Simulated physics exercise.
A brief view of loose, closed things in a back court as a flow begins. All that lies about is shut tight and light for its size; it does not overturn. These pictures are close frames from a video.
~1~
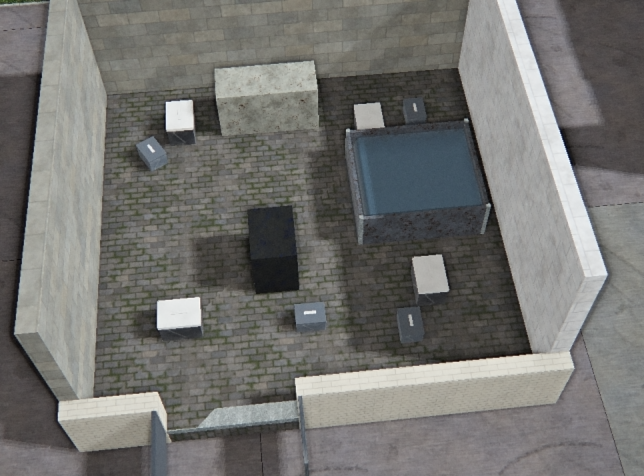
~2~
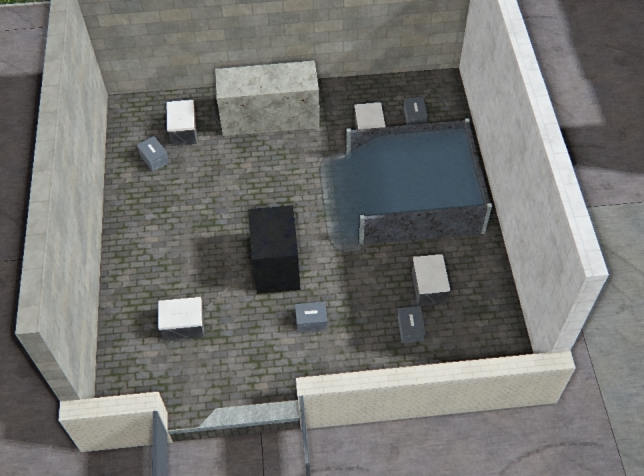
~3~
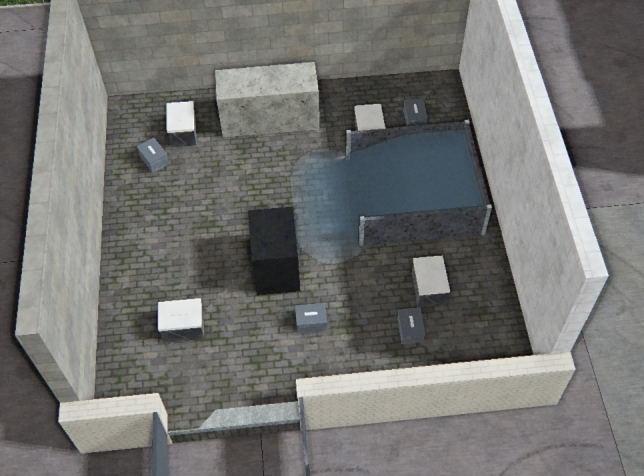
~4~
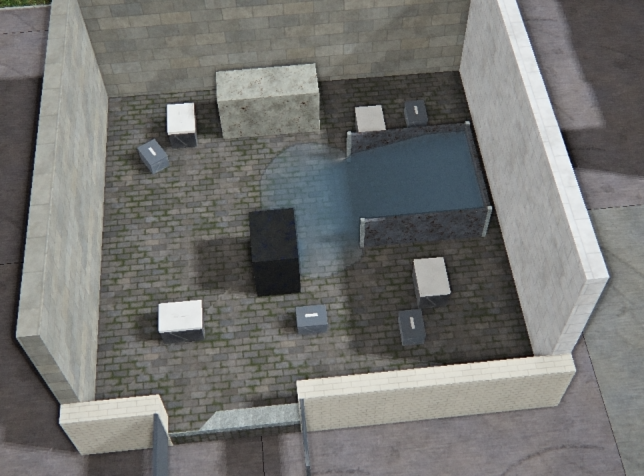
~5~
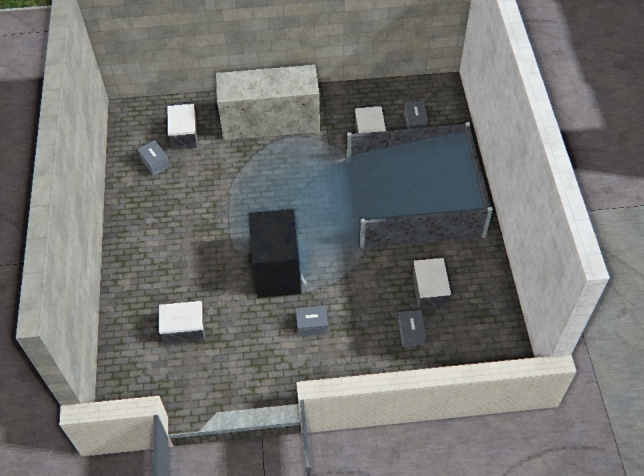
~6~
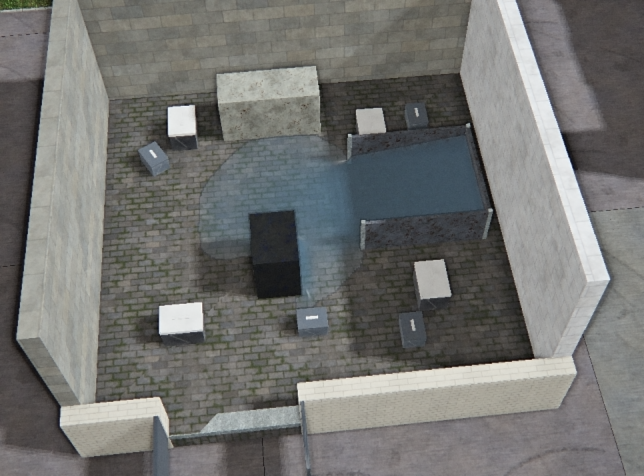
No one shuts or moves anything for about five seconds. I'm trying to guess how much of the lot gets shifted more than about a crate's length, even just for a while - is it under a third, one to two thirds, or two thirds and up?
Share shifted well: Middle, a third to two thirds.
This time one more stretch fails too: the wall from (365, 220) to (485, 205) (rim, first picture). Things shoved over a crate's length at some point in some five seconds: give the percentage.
Roughly 50 in a hundred.
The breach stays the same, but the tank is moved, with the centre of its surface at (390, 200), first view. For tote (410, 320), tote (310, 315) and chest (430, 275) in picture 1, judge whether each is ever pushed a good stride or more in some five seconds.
Not far, Far enough, Not far.
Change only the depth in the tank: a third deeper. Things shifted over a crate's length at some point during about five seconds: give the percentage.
About 50 in every hundred loose things.
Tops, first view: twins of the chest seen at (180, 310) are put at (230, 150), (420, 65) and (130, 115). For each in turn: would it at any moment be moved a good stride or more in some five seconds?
Going by the order given: Travels that far, stays in place, travels that far.
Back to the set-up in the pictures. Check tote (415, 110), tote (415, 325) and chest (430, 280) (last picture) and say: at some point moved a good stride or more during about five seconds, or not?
Object by object as listed: Falls short, falls short and falls short.
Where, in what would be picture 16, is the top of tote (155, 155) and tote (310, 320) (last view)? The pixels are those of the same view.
Approximately (118, 146) for one and (316, 383) for the other.
A moment on, 0 of 8 are well off their spots; 0 afloat.
Next, 3 of 8 are well off their spots; 1 afloat.
Later, 3 of 8 are well off their spots; 2 afloat.
In the end, 4 of 8 are well off their spots, and 4 have been at some point; 3 afloat.
